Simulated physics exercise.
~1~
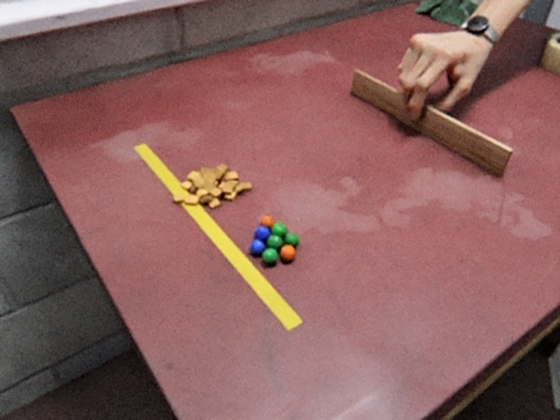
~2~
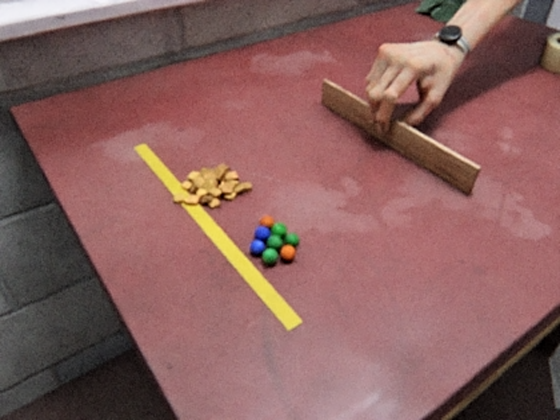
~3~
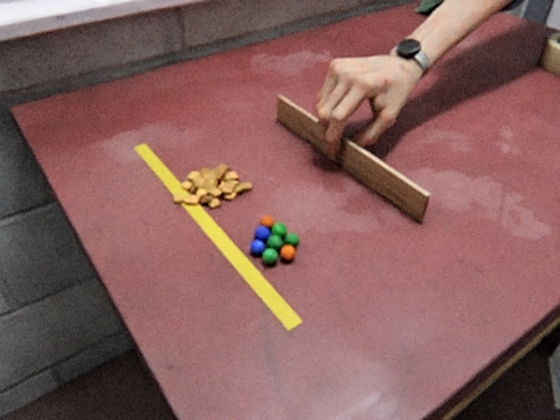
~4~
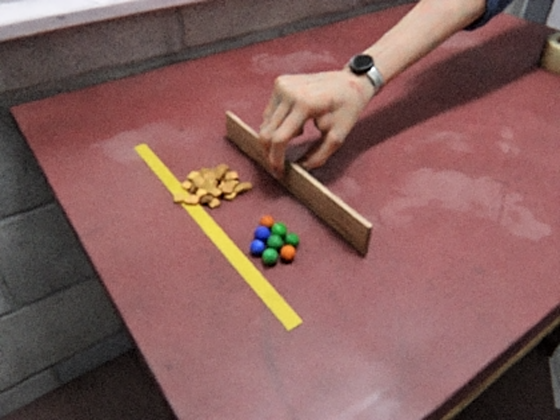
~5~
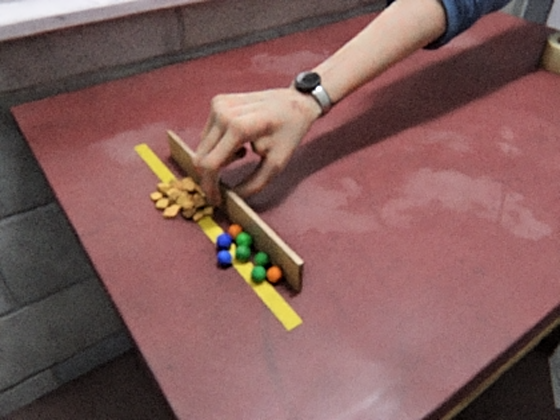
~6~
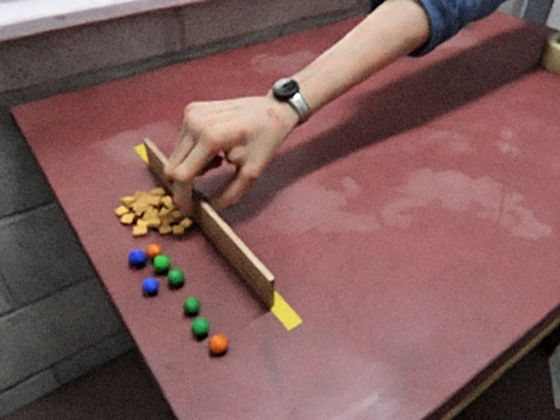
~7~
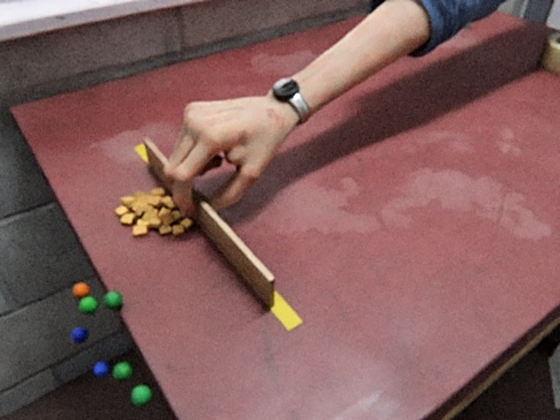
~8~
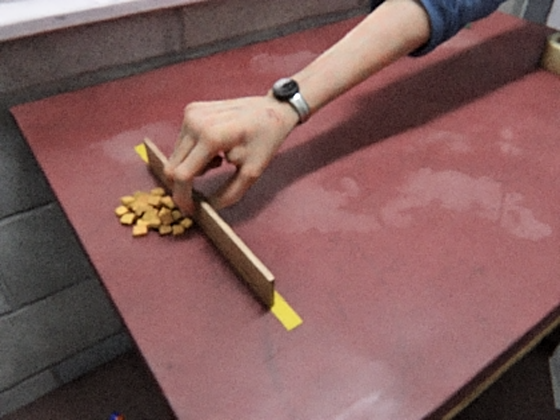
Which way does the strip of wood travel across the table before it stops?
The strip of wood moves to the left, pushed by the hand until it stops at the yellow tape.
